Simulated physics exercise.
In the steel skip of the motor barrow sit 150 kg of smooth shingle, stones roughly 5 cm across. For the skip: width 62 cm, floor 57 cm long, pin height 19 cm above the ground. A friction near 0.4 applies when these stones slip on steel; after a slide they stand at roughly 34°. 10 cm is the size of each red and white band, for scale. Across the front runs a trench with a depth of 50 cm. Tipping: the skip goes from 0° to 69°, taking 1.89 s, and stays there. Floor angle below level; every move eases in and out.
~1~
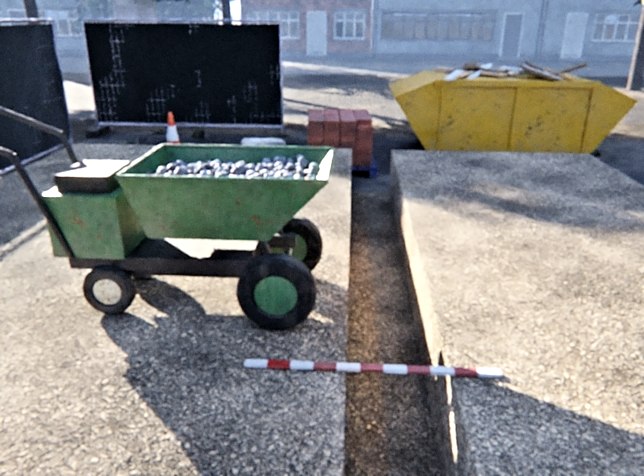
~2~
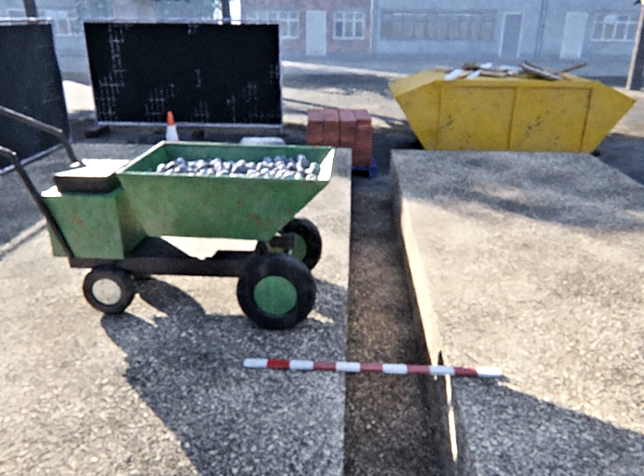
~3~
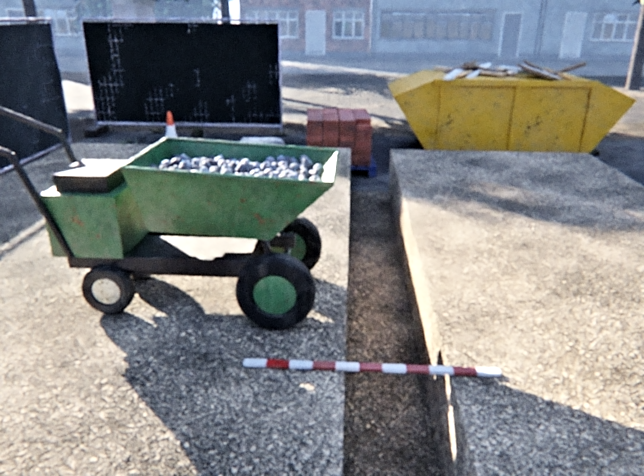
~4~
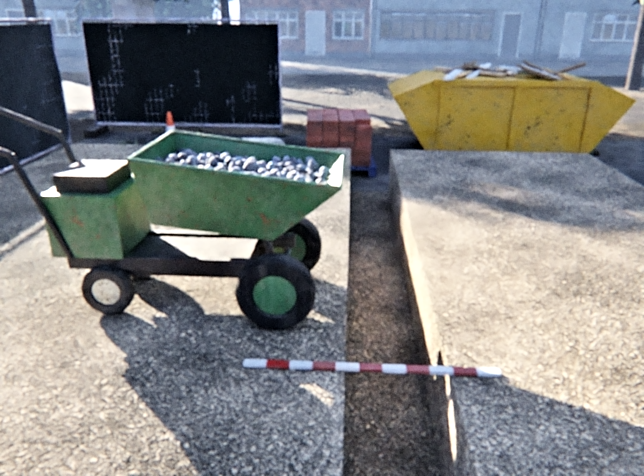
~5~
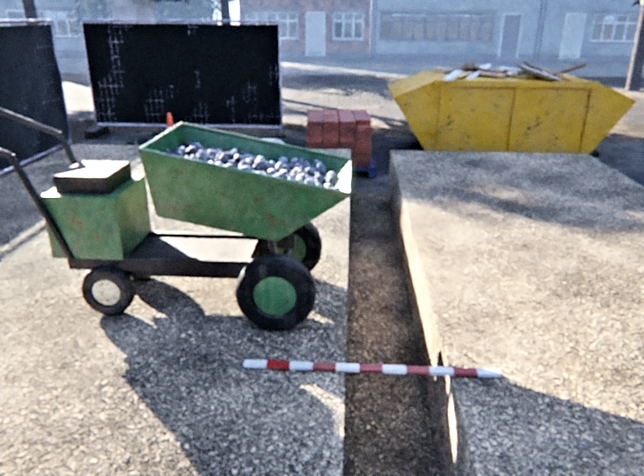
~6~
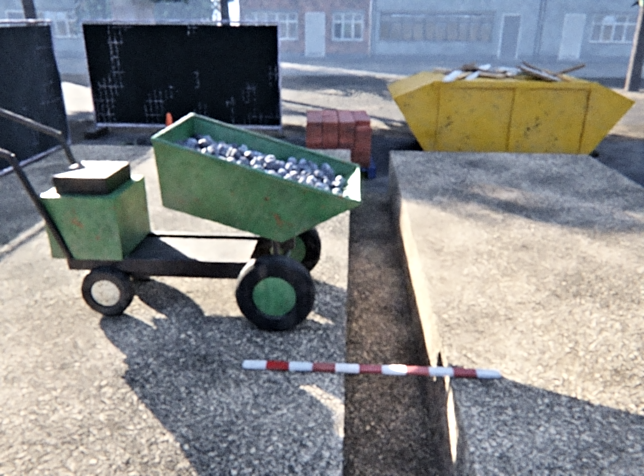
The green skip of a small motor barrow, loaded with smooth grey stones, slowly tilted forward to the right, its back end rising while the barrow's wheels stayed still beside a narrow trench.
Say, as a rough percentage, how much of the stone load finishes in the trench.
Roughly 52 out of 100.
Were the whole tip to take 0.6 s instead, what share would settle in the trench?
That works out at about 30 in a hundred.
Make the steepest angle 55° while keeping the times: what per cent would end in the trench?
Then roughly 50 percent.
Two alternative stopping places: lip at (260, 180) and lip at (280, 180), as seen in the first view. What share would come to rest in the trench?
I'd say some 100 per cent and some 100 per cent.
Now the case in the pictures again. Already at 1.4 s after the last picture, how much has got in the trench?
Some 30 per cent.
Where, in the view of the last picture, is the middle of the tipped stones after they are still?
Their middle is at about (422, 363).
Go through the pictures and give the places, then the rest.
The first frame shows lip at (328, 182), floor tilted 0°, highest stones at (254, 167).
The second frame shows lip at (329, 182), floor tilted 1°, highest stones at (242, 166).
In the third frame, the skip is at 3°, its lip at (333, 184); the top of the load is at (219, 165).
The fourth frame shows lip at (341, 188), floor tilted 7°, highest stones at (198, 159).
The fifth frame shows lip at (350, 195), floor tilted 11°, highest stones at (195, 152).
The sixth frame shows lip at (360, 203), floor tilted 16°, highest stones at (195, 143).
Then, 0.8 s after the last picture the floor is at 58°, 99 % in the skip, 1 % in the trench; the foremost stones are at (420, 269).
Then, 1.4 s after the last picture the floor is at 69°, 33 % in the skip, 29 % in the trench, 38 % past the trench; the foremost stones are at (549, 299).
Then, 1.7 s after the last picture the floor is at 69°, 11 % in the skip, 41 % in the trench, 49 % past the trench; the foremost stones are at (615, 307).
Then, 3.7 s after the last picture the floor is at 69°, 0 % in the skip, 52 % in the trench, 48 % past the trench; the foremost stones are at (630, 298).
